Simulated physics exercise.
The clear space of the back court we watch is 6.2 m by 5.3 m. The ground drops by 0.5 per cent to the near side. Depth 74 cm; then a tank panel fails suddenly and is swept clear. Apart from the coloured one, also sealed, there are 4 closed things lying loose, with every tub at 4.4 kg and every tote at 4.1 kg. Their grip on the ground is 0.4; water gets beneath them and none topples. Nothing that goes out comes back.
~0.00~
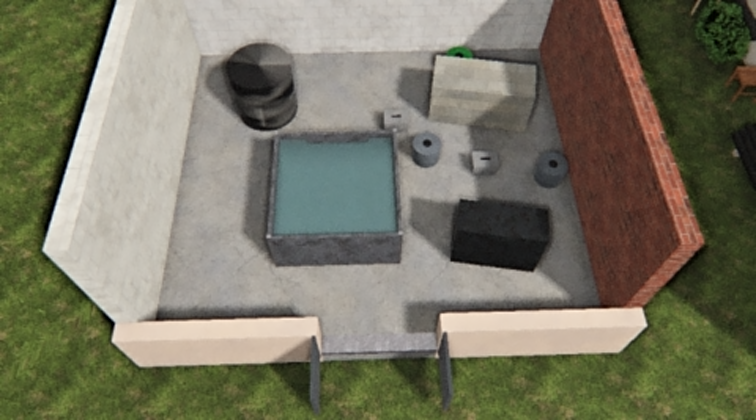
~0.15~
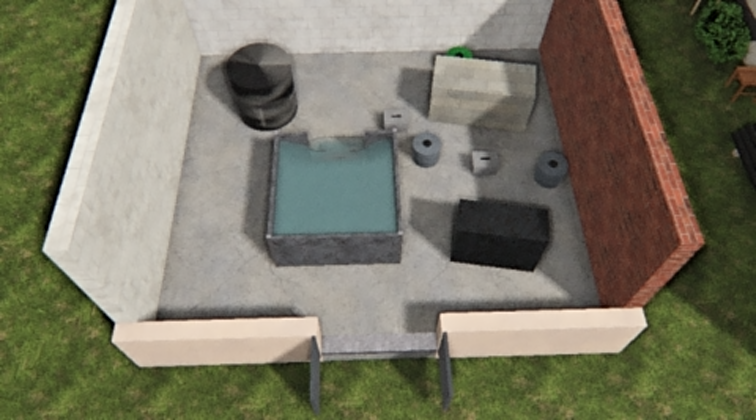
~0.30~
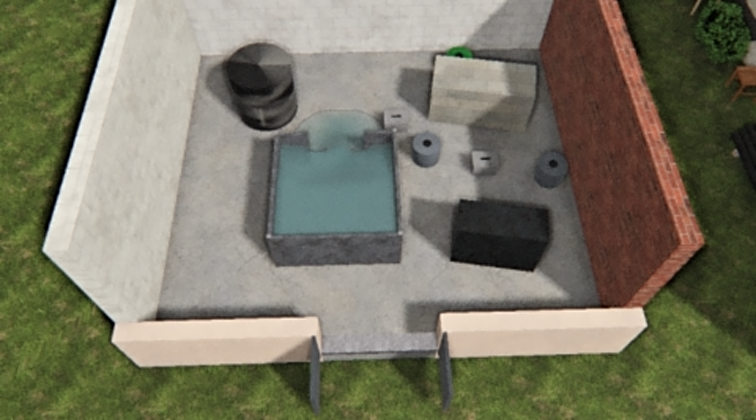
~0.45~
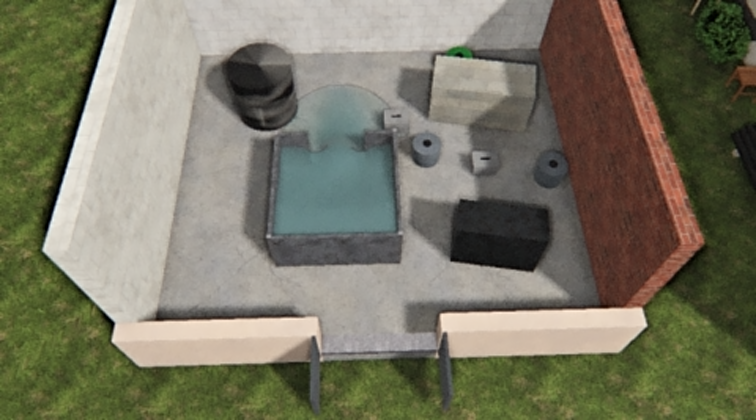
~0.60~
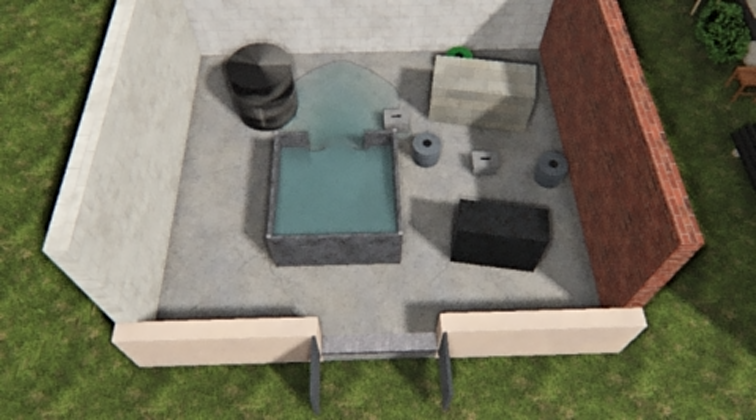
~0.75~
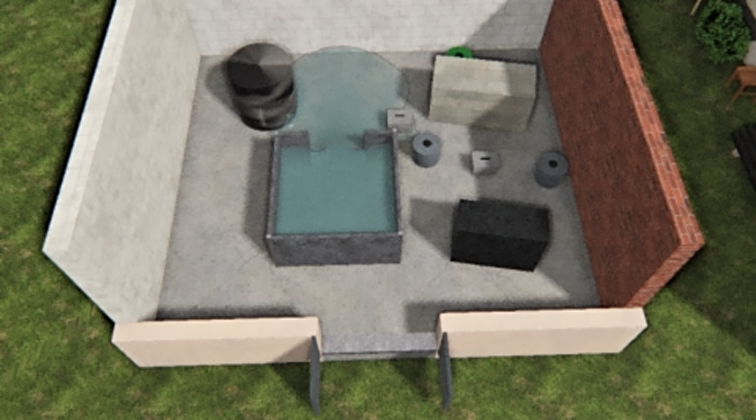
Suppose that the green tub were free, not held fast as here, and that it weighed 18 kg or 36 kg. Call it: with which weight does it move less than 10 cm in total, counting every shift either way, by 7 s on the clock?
My call is neither of them.
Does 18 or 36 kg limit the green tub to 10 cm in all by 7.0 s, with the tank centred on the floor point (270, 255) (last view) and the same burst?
In that case both masses fall short.
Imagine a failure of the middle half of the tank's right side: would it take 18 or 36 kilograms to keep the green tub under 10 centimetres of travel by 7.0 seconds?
With that failure, the big mass alone works.
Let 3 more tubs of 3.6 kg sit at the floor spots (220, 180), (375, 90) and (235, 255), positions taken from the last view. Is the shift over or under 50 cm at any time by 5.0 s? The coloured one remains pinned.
Going through them in turn, the answers are too far, too far and too far.
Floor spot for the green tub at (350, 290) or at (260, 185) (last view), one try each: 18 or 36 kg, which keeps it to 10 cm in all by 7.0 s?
One by one: Lighter mass suffices; lighter mass suffices.
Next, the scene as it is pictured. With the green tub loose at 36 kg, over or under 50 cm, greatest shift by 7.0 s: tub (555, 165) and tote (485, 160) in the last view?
Beyond the mark, below the mark.
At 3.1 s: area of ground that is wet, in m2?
That flooded area is roughly 17 m2.
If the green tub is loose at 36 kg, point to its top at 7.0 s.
Roughly at (524, 71) in the last view.
After 1.4 s the green tub would be 0 cm from its start with 18 kg and 0 cm from its start with 36 kg; 2 cm of water round it then.
After 3.1 s the green tub would be 128 cm from its start with 18 kg and 74 cm from its start with 36 kg; 11 cm of water round it then.
After 4.9 s the green tub would be 271 cm from its start with 18 kg and 104 cm from its start with 36 kg; 20 cm of water round it then.
After 7.0 s the green tub would be 312 cm from its start with 18 kg and 113 cm from its start with 36 kg; 13 cm of water round it then.
